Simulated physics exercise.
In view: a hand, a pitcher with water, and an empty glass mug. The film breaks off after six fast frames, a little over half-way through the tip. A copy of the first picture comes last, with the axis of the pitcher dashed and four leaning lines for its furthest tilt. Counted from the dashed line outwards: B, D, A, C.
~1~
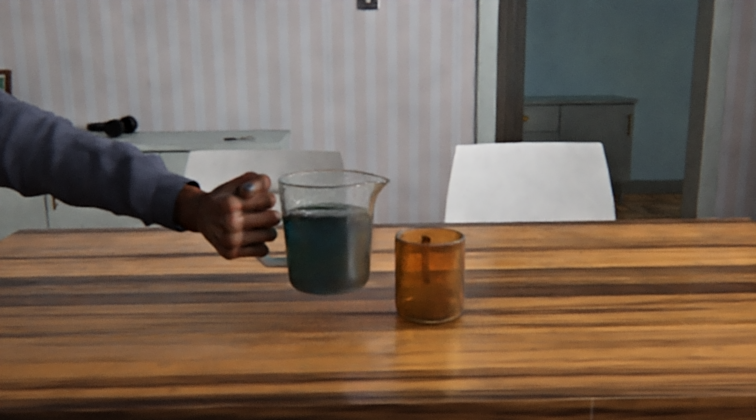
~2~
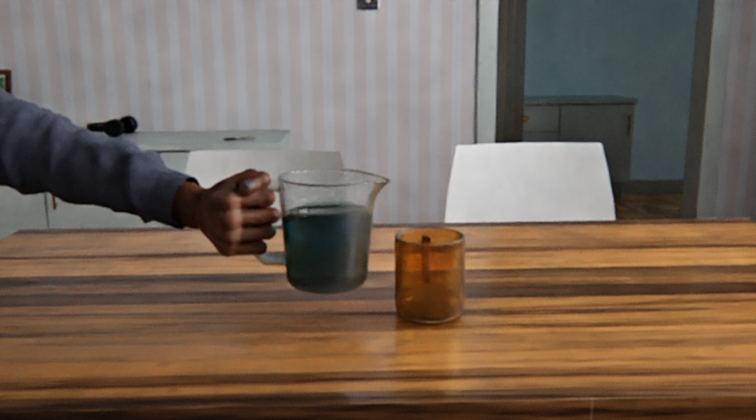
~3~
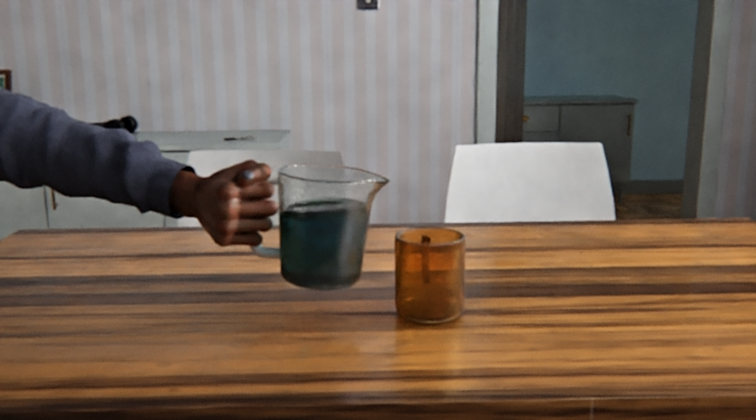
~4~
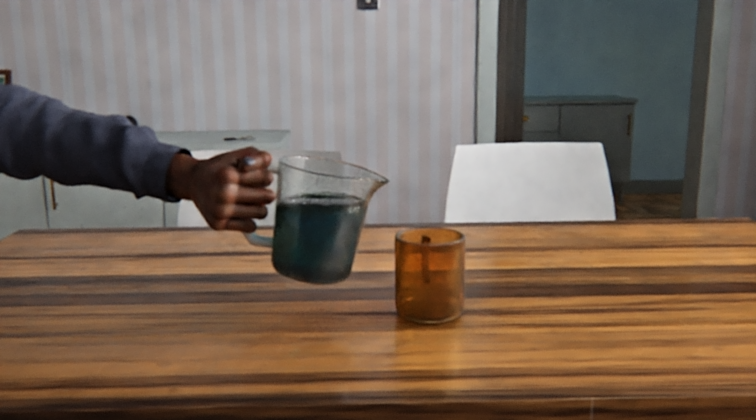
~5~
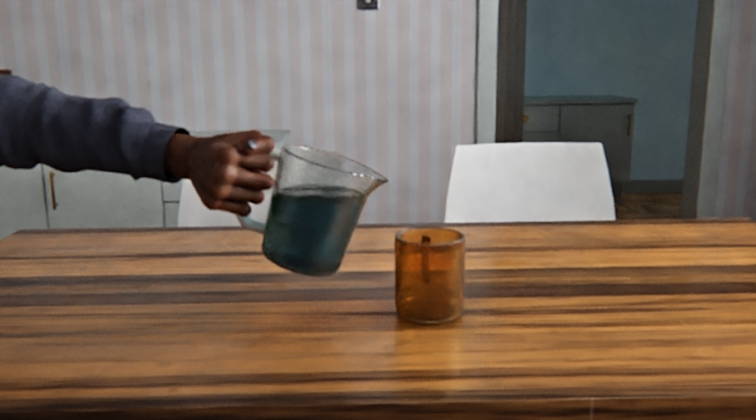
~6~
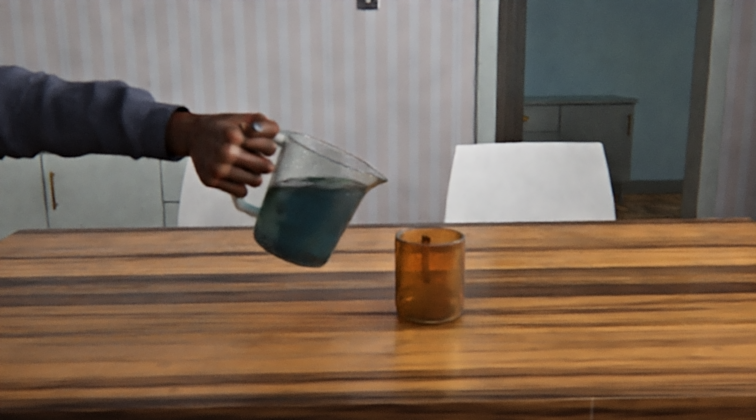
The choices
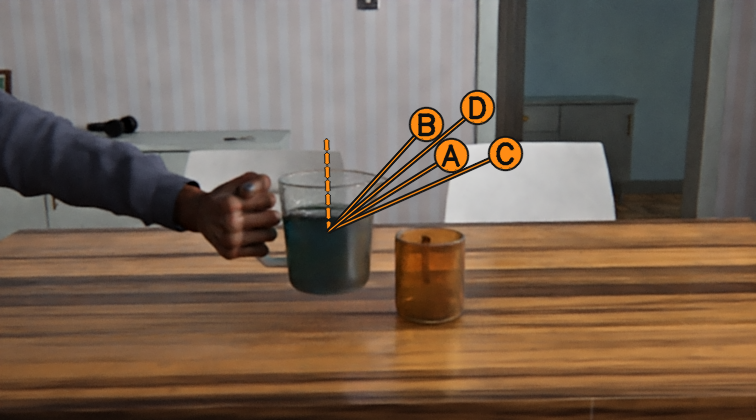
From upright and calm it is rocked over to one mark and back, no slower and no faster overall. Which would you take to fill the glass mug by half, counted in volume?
A beats the others.
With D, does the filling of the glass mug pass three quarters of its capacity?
No, less.
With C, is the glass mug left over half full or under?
Over half.
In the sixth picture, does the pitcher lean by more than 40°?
No, it does not.
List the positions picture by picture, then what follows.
Upright, lip at (388, 180); rim of the glass mug round (430, 235); nothing has left yet.
Upright, lip at (388, 180); nothing has left yet.
Tipped about 5°, lip at (388, 180); nothing has left yet.
Tipped about 11°, lip at (388, 180); nothing has left yet.
Tipped about 18°, lip at (387, 180); nothing has left yet.
Tipped about 25°, lip at (387, 180); nothing has left yet.
On the marked copy, A at (436, 164); B at (414, 137); C at (489, 159); D at (464, 118).
Choosing A, the glass mug ends with about 49 % of what it can hold.
Choosing B, the glass mug ends with about 12 % of what it can hold.
Choosing C, the glass mug ends with about 74 % of what it can hold.
Choosing D, the glass mug ends with about 27 % of what it can hold.
